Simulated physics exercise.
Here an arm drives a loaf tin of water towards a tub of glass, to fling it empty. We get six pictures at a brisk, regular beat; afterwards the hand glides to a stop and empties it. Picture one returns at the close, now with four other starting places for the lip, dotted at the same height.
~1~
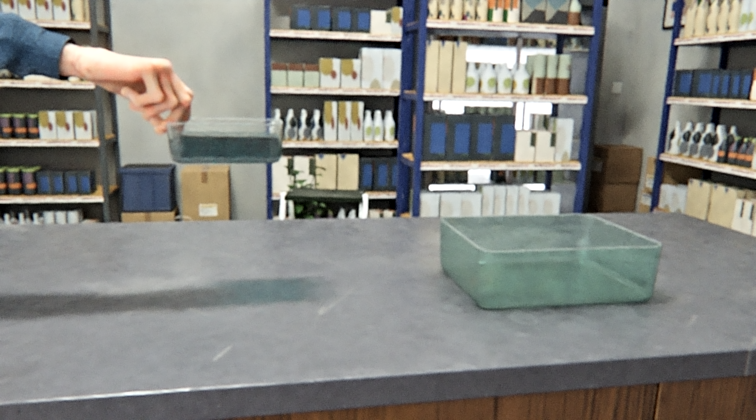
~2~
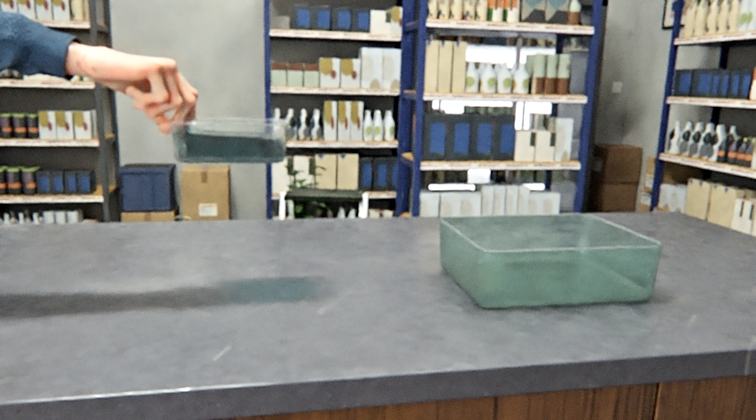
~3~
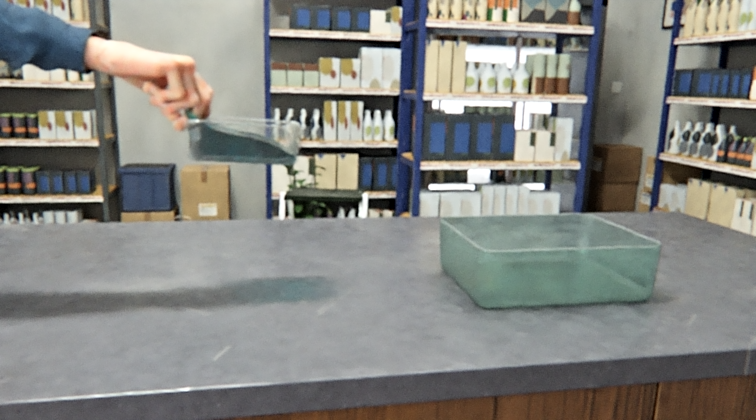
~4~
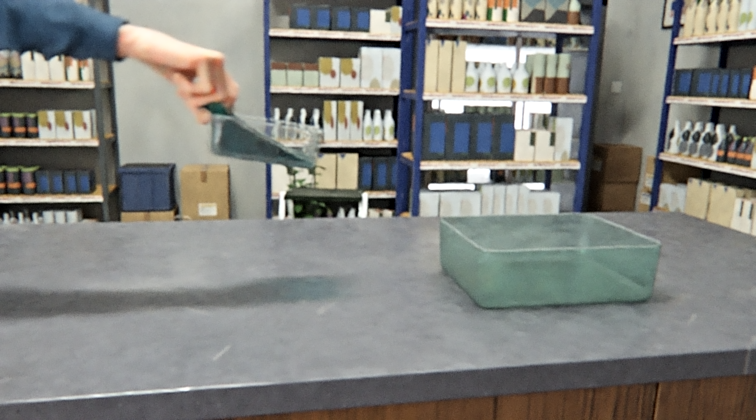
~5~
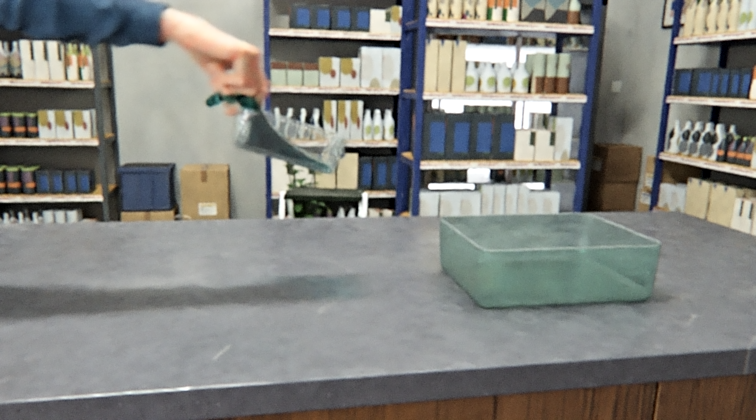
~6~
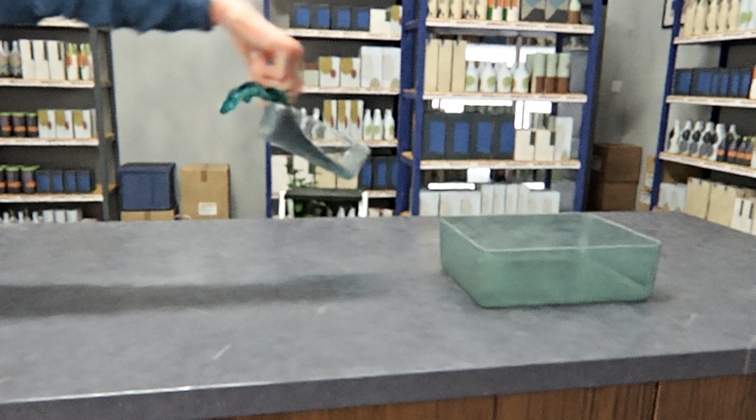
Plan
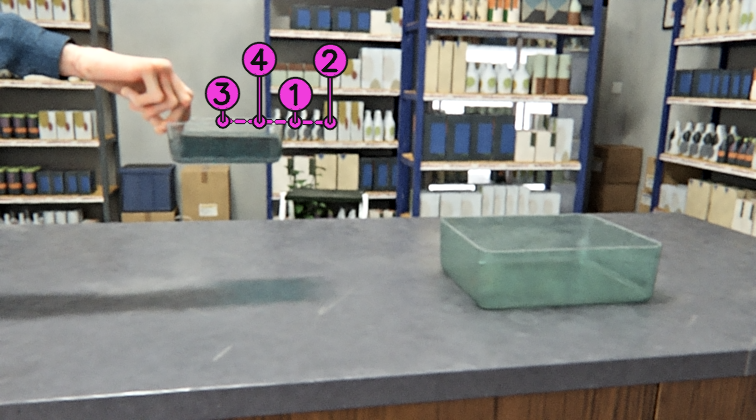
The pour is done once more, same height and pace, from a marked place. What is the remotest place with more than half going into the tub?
The limit is 2.
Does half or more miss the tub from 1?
Yes, that goes wrong.
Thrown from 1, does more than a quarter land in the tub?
Yes.
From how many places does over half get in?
One of them.
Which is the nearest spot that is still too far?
That would be 1.
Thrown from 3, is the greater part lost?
Yes, that goes wrong.
On the marked copy, 1 at (295, 122); 2 at (330, 122); 3 at (222, 121); 4 at (259, 121).
If 1 is chosen, about 33 % lands in the tub, 62 % falls short and 5 % goes beside or beyond.
If 2 is chosen, about 63 % lands in the tub, 32 % falls short and 6 % goes beside or beyond.
If 3 is chosen, about 11 % lands in the tub, 87 % falls short and 3 % goes beside or beyond.
If 4 is chosen, about 17 % lands in the tub, 79 % falls short and 3 % goes beside or beyond.
